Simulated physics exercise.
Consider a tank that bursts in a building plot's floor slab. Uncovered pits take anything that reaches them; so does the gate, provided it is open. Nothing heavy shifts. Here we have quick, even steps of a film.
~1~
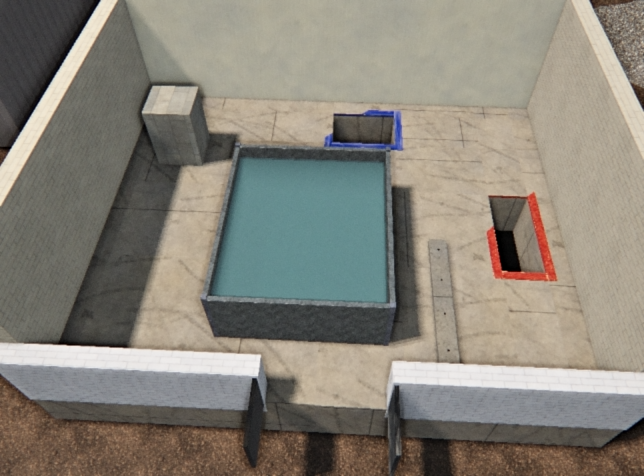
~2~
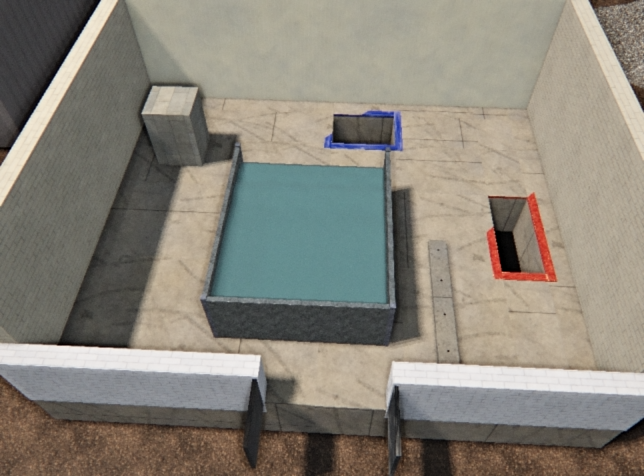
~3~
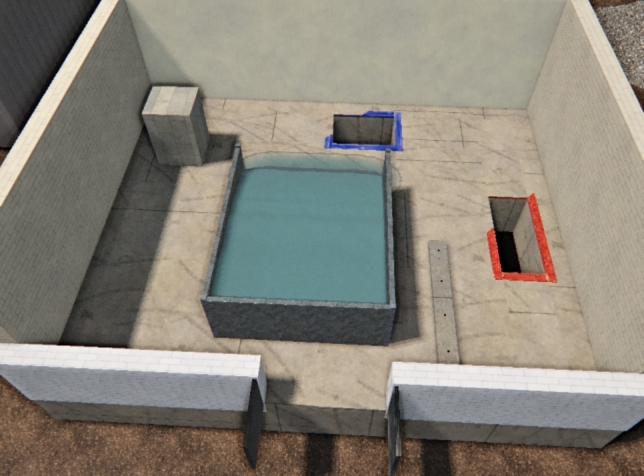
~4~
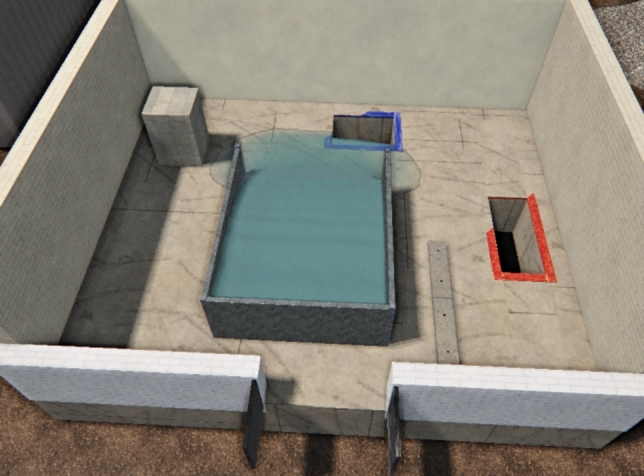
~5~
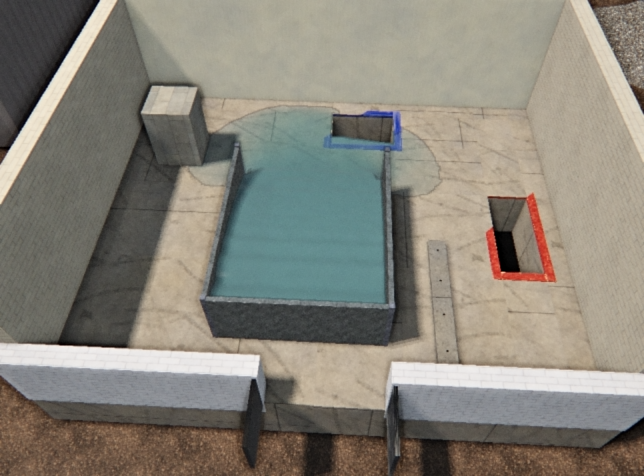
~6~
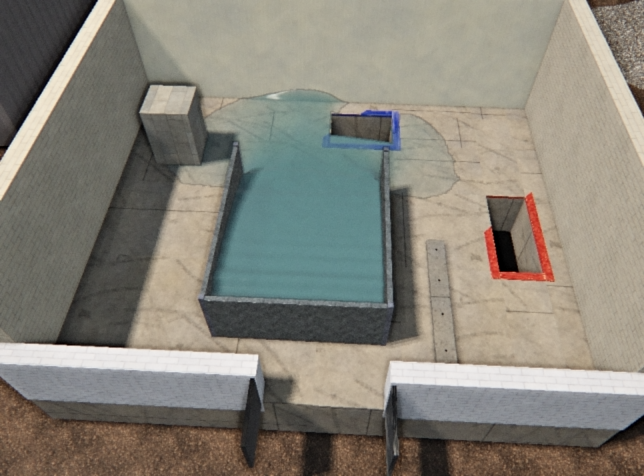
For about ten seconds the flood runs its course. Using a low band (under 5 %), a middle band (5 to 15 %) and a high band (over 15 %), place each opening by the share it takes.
The gate is in the low band; the red pit is in the middle band; the blue pit is in the high band.
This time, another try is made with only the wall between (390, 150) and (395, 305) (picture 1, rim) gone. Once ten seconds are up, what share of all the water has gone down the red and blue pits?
Result - red: 60 %; blue: 8 %.
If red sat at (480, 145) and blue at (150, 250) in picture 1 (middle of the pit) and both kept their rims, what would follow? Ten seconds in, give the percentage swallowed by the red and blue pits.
Of everything, red catches 40 per cent while blue catches 20 per cent.
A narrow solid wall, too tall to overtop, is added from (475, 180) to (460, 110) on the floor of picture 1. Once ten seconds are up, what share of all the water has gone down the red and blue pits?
Approximate split, red: 4 in a hundred; blue: 55 in a hundred.
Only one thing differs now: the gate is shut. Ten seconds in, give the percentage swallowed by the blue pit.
Blue pit, %: 50.
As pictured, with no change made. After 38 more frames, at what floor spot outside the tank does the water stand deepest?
Deepest spot: Around (150, 376).
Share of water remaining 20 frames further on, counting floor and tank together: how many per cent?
Result: Close to 66 %.
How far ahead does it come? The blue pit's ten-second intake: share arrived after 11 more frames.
Around 45 in a hundred.
A moment on, water covers 35 % of the floor; the gate 0 %, the red pit 0 %, the blue pit 11 %.
Next, water covers 40 % of the floor; the gate 0 %, the red pit 0 %, the blue pit 22 %.
Then, water covers 65 % of the floor; the gate 0 %, the red pit 1 %, the blue pit 33 %.
Later, water covers 85 % of the floor; the gate 0 %, the red pit 5 %, the blue pit 43 %.
In the end, water covers 90 % of the floor; the gate 2 %, the red pit 9 %, the blue pit 49 %.
